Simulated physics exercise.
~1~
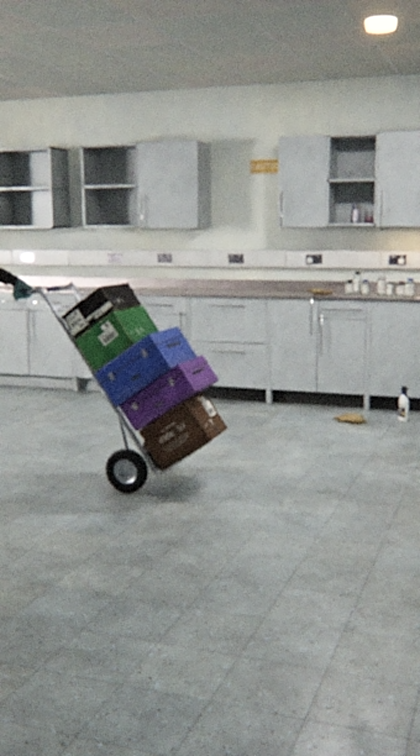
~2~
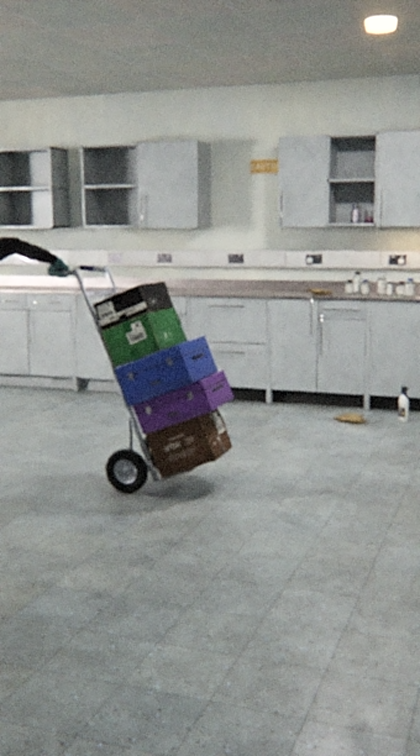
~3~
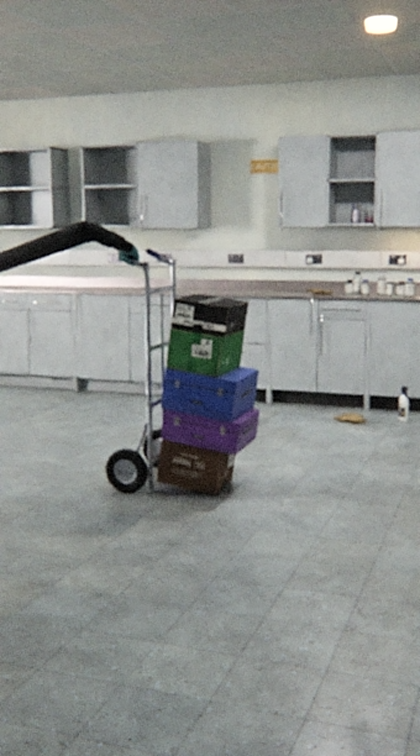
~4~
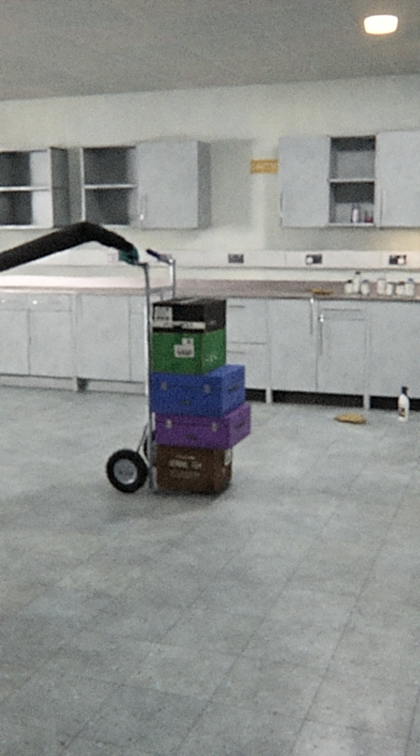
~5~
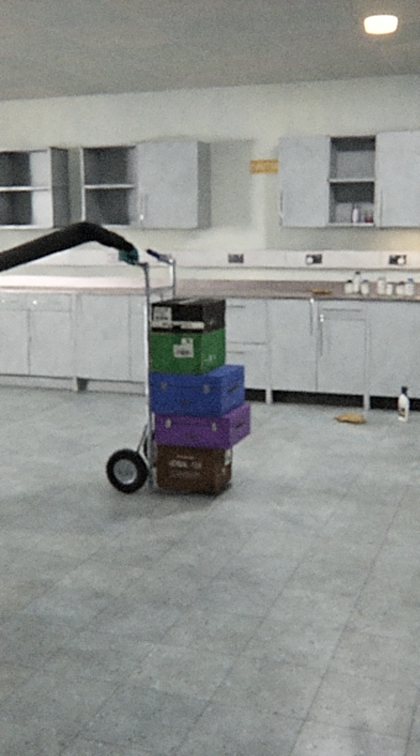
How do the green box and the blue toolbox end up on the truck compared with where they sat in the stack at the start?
Both stay put. After tipping forward briefly as the truck comes upright, the green box and the blue toolbox settle back into the places they had in the stack.
In a room with pale grey cabinets and a tiled floor, seen from across the floor, a two-wheeled sack truck leans back to the left. It carries a stack with a brown box at the bottom, then purple and blue toolboxes, a green box and a black one on top. A dark-sleeved arm reaching in from the left holds the handle and swings the truck upright. As it comes up, the upper boxes tip slightly forward to the right, away from the frame. They rock back and settle, and the stack stands still in its original order.
